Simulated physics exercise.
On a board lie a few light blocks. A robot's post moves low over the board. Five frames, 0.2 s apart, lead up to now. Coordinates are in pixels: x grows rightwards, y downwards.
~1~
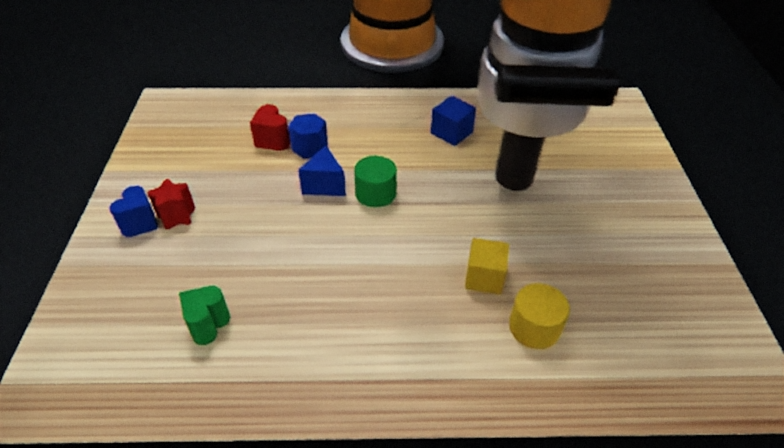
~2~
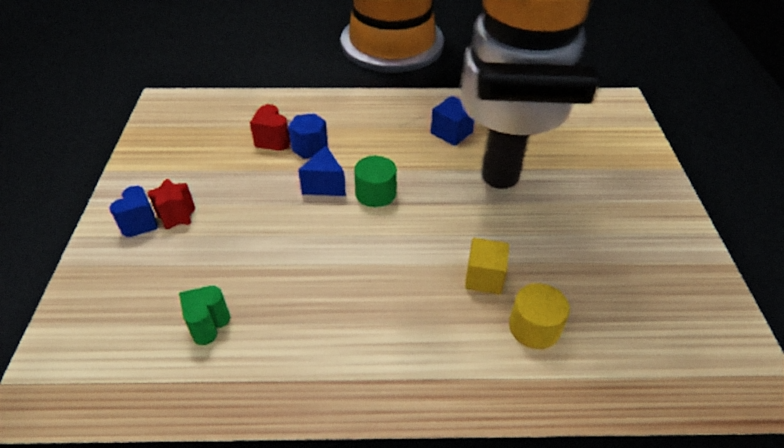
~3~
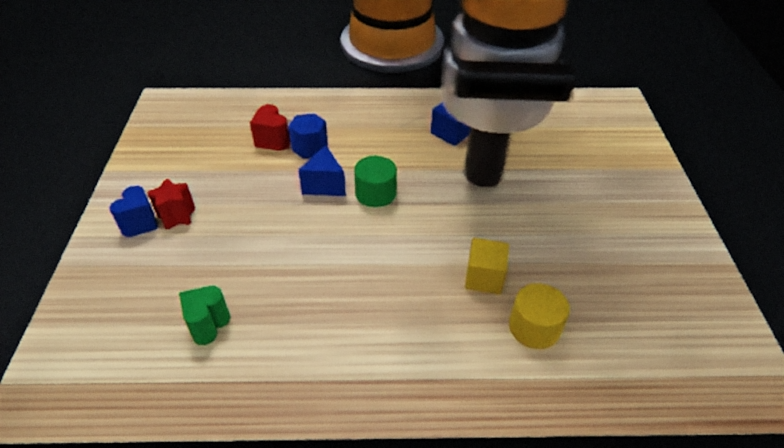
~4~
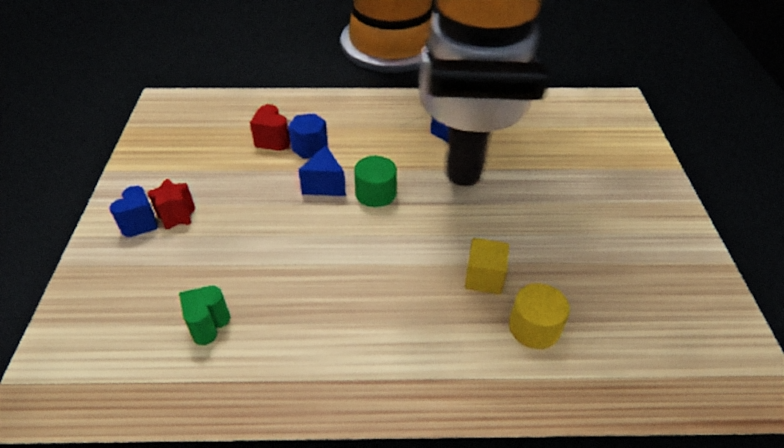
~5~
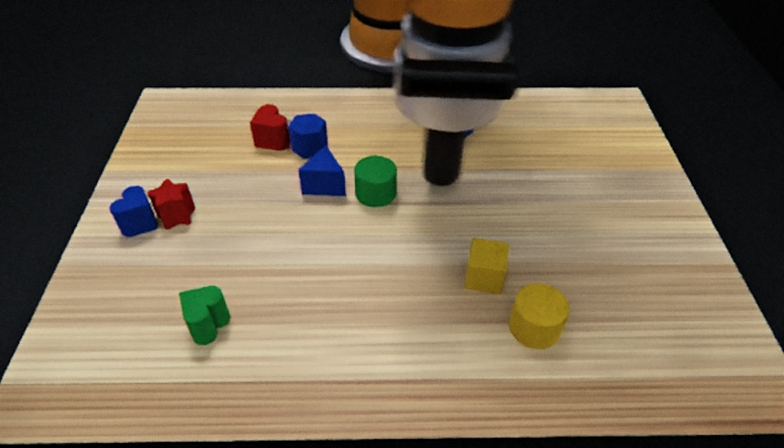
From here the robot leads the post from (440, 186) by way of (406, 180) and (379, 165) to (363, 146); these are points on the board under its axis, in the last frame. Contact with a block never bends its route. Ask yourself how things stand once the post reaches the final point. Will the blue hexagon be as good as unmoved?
Short answer: Yes.
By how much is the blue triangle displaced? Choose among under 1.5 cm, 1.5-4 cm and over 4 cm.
The blue triangle moves under 1.5 cm.
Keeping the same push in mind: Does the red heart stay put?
Yes, that is what happens.
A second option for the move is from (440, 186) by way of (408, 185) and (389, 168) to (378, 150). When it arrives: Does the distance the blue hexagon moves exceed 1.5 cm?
Final answer: No.
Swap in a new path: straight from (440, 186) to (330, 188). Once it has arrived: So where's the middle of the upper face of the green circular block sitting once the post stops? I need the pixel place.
The middle of its upper face should be somewhere near (302, 188).
On the path given first. One third of the way, post (406, 167); green circular block (372, 169).
Two thirds of the way, post (378, 152); green circular block (362, 168).
At the end, post (363, 134); red heart not moved; blue hexagon not moved; blue triangle not moved; green circular block (362, 168).
